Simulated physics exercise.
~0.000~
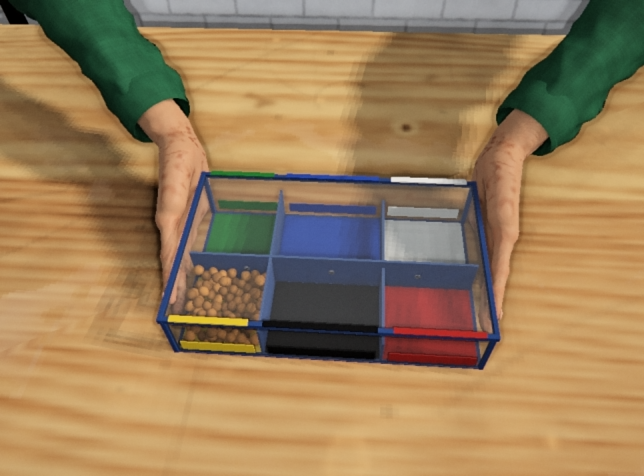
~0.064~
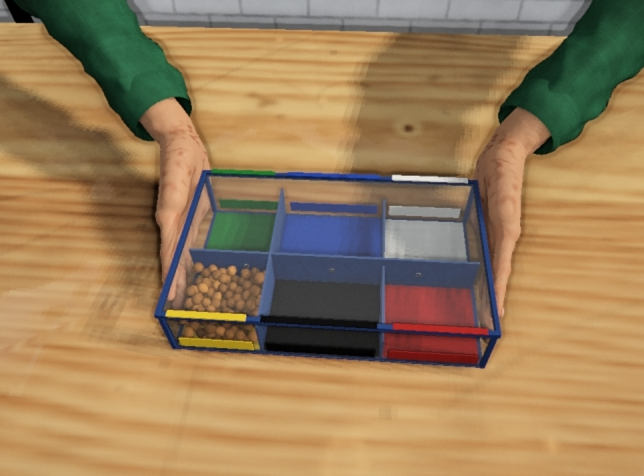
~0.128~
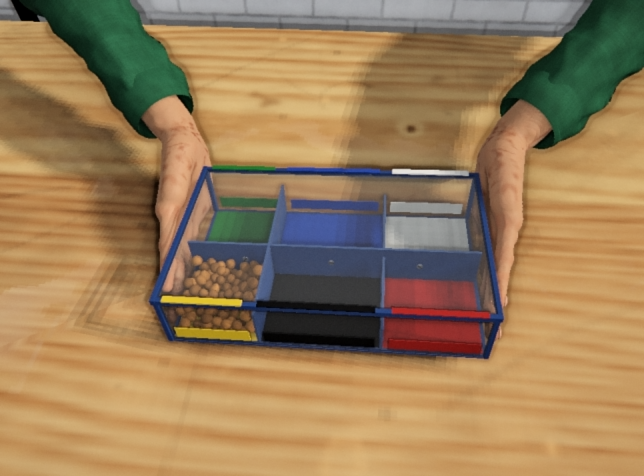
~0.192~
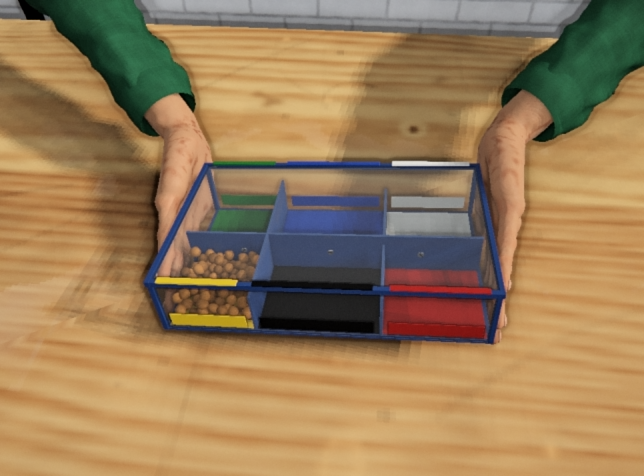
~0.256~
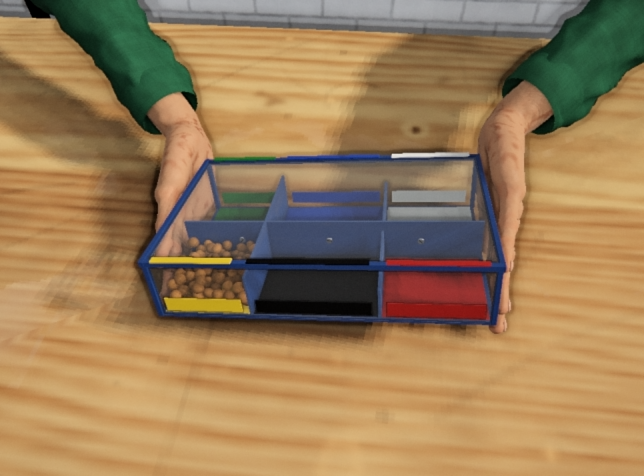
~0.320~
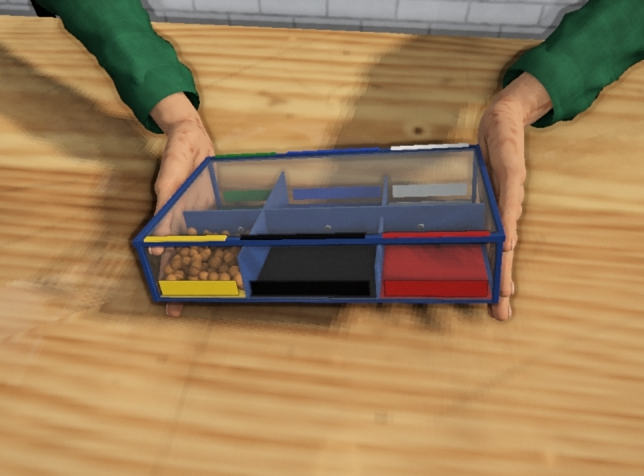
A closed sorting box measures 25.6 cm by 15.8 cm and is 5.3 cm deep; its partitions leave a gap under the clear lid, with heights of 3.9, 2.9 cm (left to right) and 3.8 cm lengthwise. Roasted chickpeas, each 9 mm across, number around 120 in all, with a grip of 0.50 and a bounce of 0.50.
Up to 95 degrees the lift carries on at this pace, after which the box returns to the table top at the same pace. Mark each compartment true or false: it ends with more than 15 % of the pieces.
Red compartment: False, blue compartment: False, green compartment: True, yellow compartment: True, white compartment: False, black compartment: False.
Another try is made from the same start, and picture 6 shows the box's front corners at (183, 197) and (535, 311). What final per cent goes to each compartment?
So it works out as red at 0 percent, blue at 5 percent, green at 0 percent, yellow at 75 percent, white at 10 percent and black at 5 percent.
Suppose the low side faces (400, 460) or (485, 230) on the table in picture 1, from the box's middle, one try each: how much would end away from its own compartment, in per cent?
That would be close to 5 per cent and then close to 20 per cent.
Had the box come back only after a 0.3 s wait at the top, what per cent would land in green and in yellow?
Green keeps 25% and yellow keeps 75%.
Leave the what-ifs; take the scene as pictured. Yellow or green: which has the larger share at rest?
Answer: Yellow.
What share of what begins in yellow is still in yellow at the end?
80 %.
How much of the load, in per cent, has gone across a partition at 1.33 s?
At that time I'd say around 20 per cent.
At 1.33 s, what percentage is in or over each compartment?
Red = 0, blue = 0, green = 20, yellow = 80, white = 0, black = 0 (per cent).
After 1.33 s, tilt 94 degrees; green 20 %, yellow 80 %.
Then, at 2.00 s, tilt 41 degrees; green 20 %, yellow 80 %.
After 2.71 s, tilt 0 degrees; green 25 %, yellow 75 %.
In the end, at 3.3 s, red 0 %, blue 0 %, green 25 %, yellow 75 %, white 0 %, black 0 %.
